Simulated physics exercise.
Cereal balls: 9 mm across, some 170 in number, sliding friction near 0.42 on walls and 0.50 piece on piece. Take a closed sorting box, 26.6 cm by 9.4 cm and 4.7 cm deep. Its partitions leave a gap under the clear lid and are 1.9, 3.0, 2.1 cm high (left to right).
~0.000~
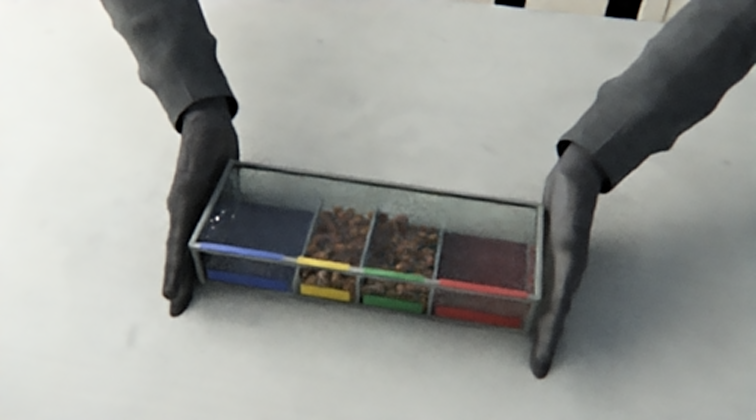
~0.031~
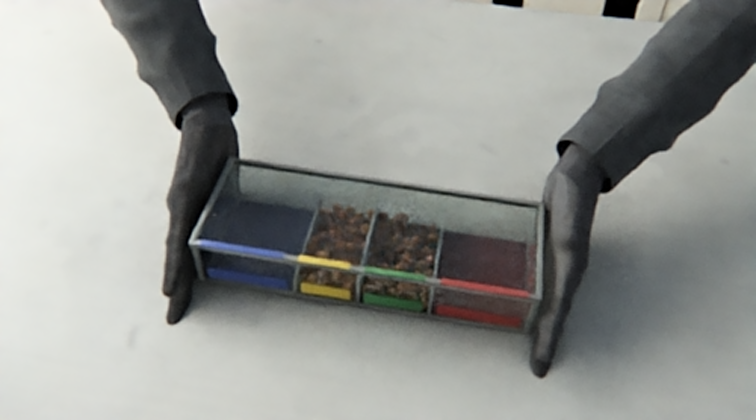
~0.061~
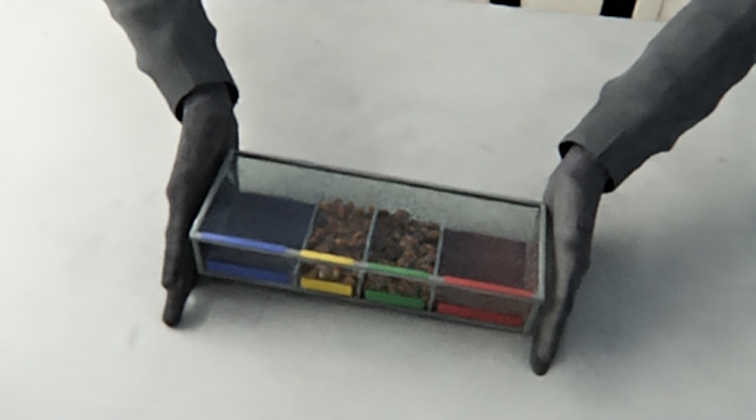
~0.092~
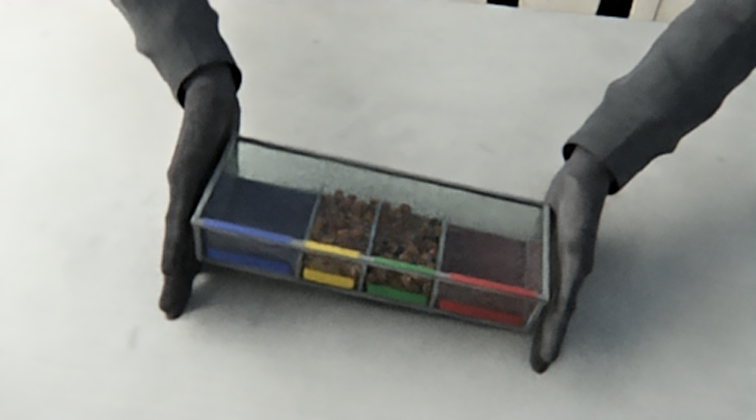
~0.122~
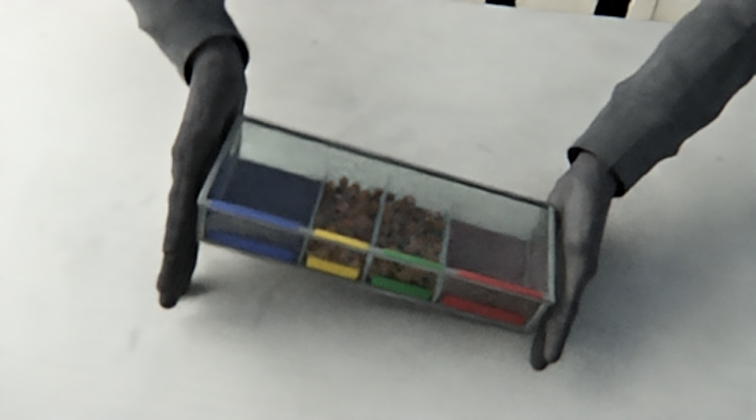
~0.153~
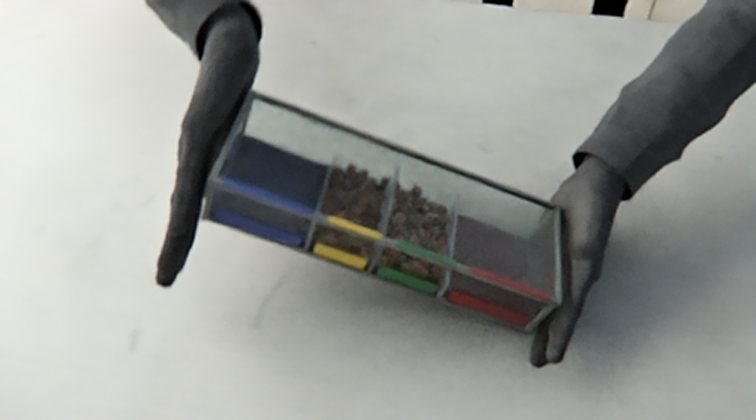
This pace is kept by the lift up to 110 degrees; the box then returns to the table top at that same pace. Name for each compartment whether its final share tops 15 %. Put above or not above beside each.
Red: Qualifies, blue: Does not qualify, green: Does not qualify, yellow: Qualifies.
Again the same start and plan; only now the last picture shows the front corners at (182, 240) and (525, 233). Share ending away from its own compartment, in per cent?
That would be some 70 in a hundred.
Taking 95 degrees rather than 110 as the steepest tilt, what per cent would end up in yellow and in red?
With that change, yellow ends at 35 percent while red ends at 55 percent.
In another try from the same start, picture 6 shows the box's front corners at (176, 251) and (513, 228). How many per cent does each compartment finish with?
That leaves red with 0 percent, blue with 65, green with 30 and yellow with 5 percent.
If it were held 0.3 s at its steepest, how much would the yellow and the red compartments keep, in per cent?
Final amounts would be yellow 30% and red 65%.
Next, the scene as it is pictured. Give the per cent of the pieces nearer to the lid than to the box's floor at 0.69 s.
Share: Approx. 90 %.
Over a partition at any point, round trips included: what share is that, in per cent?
Around 65 percent.
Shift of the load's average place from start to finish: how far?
Net shift: Approx. 6.5 cm.
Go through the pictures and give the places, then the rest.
Box tilt 0 degrees, front corners at (195, 245) and (535, 297); green 50 %, yellow 50 %, in the first frame.
Box tilt 1 degrees, front corners at (196, 242) and (536, 297), in the second frame.
Box tilt 3 degrees, front corners at (196, 234) and (538, 297), lowest corner right front, in the third frame.
Box tilt 7 degrees, front corners at (198, 220) and (543, 297), lowest corner right front, in the fourth frame.
Box tilt 12 degrees, front corners at (204, 201) and (549, 298), lowest corner right front, in the fifth frame.
Box tilt 19 degrees, front corners at (216, 179) and (555, 300), lowest corner right front; green 50 %, yellow 50 %. Its pace works out near 200 degrees a second, in the sixth frame.
After 0.69 s, tilt 110 degrees; red 35 %, green 30 %, yellow 40 %.
Then, at 1.04 s, tilt 48 degrees; red 65 %, yellow 35 %.
Then, at 1.49 s, tilt 0 degrees; red 65 %, green 5 %, yellow 35 %.
At rest (1.8 s), red 65 %, blue 0 %, green 5 %, yellow 35 %.
